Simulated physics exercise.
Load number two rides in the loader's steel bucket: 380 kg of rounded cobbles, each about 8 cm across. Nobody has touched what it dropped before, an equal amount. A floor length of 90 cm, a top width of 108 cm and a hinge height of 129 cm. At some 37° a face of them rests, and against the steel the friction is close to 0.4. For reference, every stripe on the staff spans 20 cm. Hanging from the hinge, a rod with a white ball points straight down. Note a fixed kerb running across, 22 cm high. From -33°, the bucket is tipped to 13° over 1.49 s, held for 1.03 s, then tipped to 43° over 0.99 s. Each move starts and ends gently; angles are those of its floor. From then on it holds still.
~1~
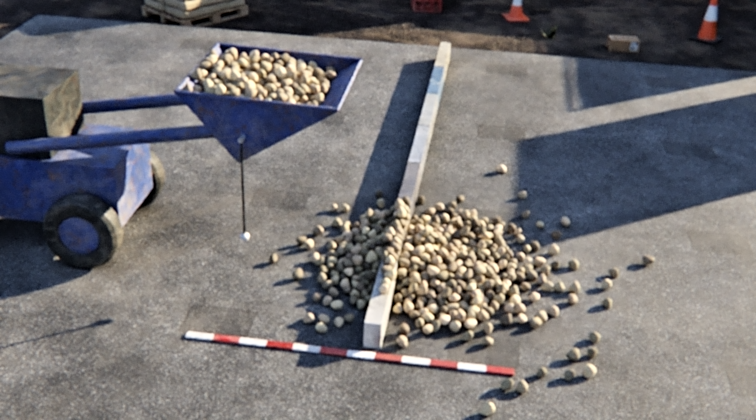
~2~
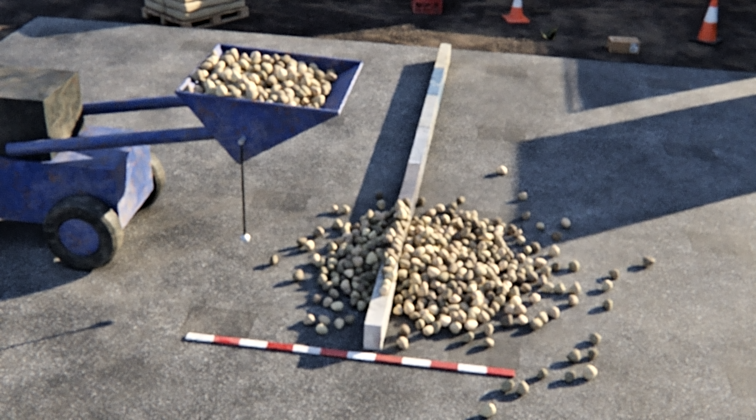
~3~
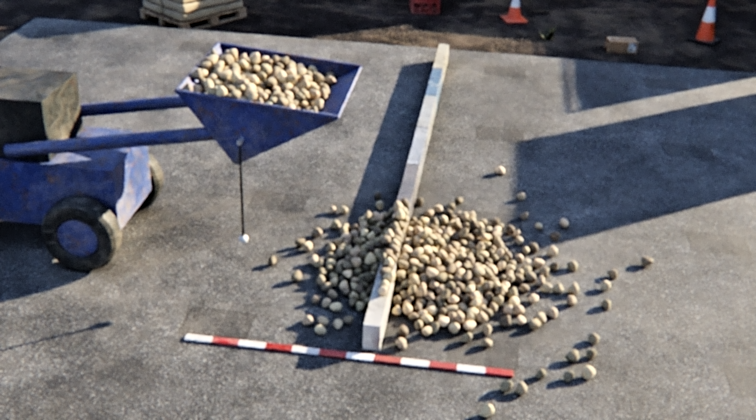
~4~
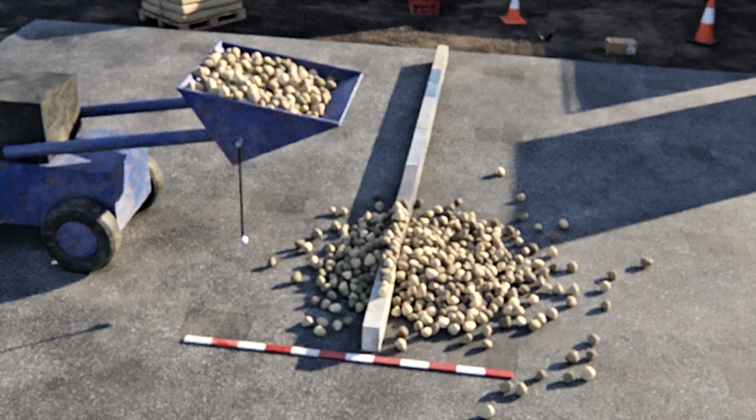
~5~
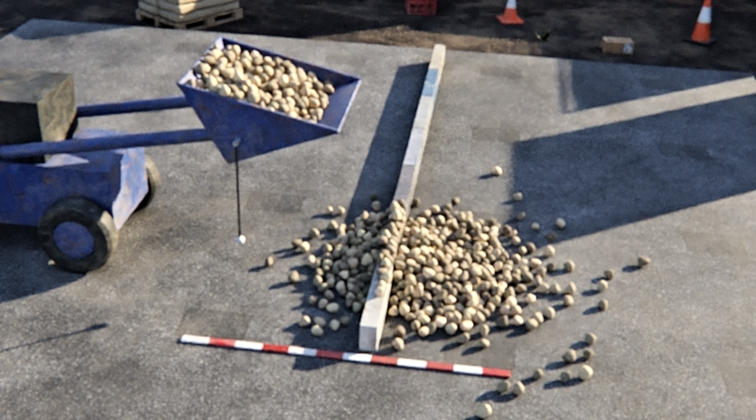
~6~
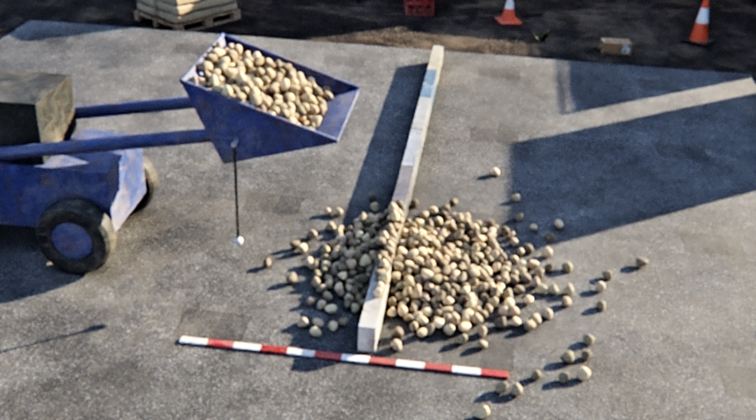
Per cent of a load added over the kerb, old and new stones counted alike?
Some 17 %.
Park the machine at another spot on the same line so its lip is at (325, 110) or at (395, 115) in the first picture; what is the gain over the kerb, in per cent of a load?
Roughly 5 and 80 per cent, in that order.
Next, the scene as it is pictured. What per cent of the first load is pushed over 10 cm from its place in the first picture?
I'd say roughly 5 per cent of them.
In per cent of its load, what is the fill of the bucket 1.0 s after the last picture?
Reading: Near 95 % of the load.
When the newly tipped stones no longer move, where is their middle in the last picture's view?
I'd put their centre close to (352, 250).
Then, 0.5 s after the last picture the floor is at 6°; in per cent of one load, 100 in the bucket, 30 on this side of the kerb, 70 over the kerb; the foremost stones are at (598, 305).
Then, 1.0 s after the last picture the floor is at 13°; in per cent of one load, 95 in the bucket, 35 on this side of the kerb, 70 over the kerb; the foremost stones are at (598, 305).
Then, 3.4 s after the last picture the floor is at 43°; in per cent of one load, 0 in the bucket, 112 on this side of the kerb, 87 over the kerb; the foremost stones are at (598, 305).
Then, 5.9 s after the last picture the floor is at 43°; in per cent of one load, 0 in the bucket, 112 on this side of the kerb, 88 over the kerb; the foremost stones are at (598, 305). Net gain over the kerb, 17.
